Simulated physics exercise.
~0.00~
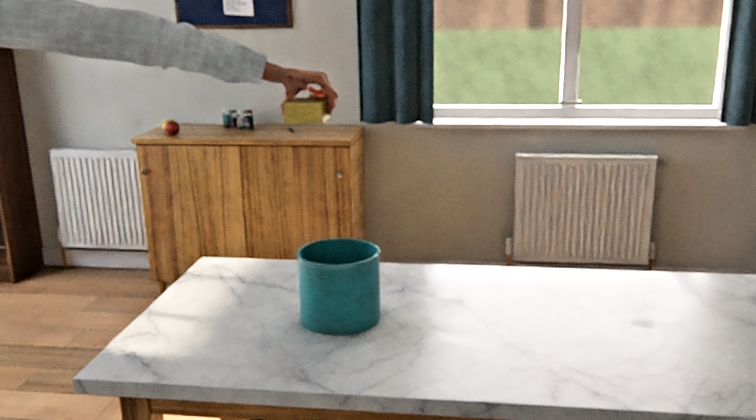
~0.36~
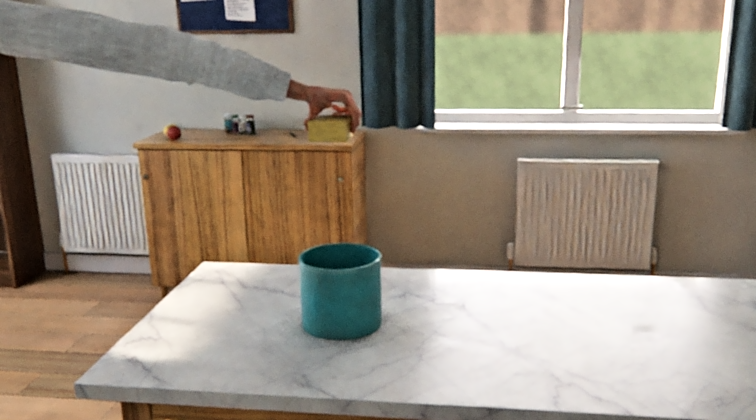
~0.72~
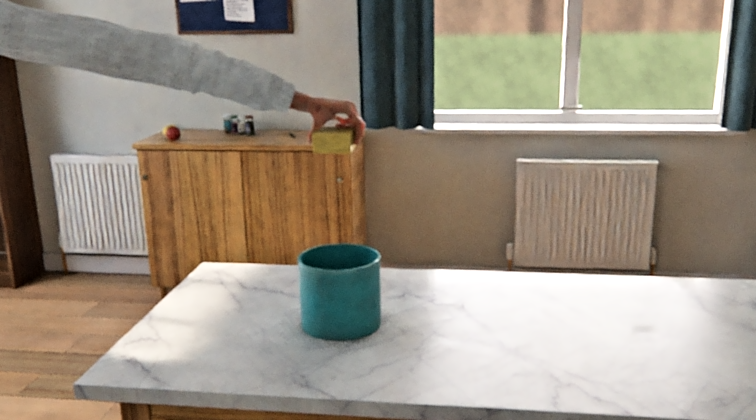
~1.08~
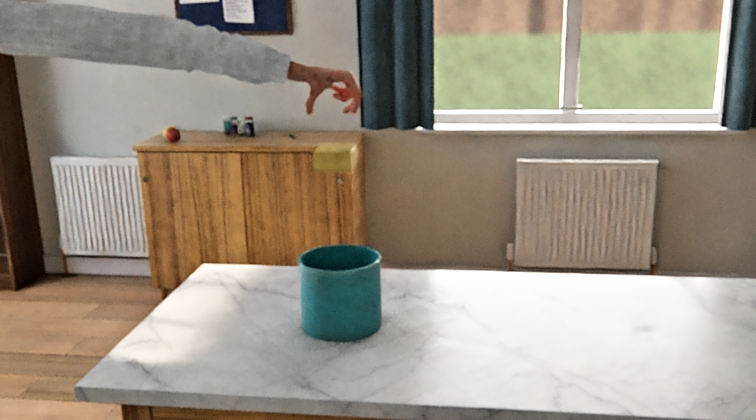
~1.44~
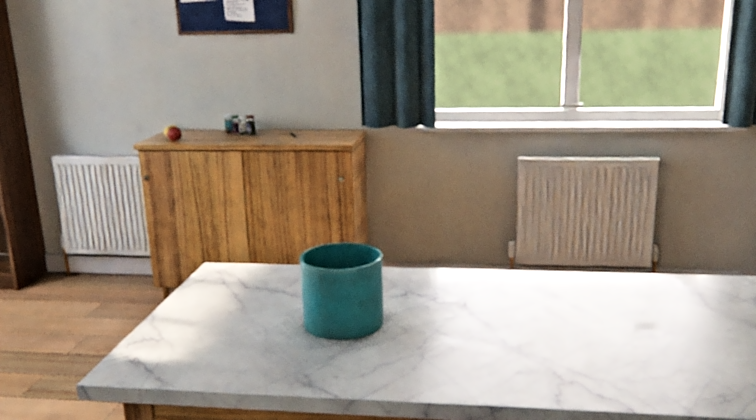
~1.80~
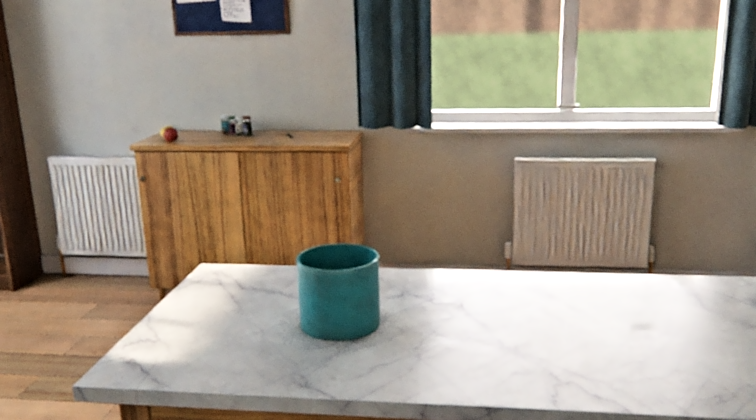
The clip opens with an arm in a pale grey sleeve reaching in from the left, holding a yellow block above a teal container on a white marble table. Behind it are a wooden cabinet with a small red object on top, radiators and a curtained window. The hand shifts the block a little to the right and lowers it slightly, while the view sways gently. The fingers then open and draw back, and the block drops toward the container. Finally, the arm and block are both out of sight, and the container stands upright in place, its inside hidden from view.
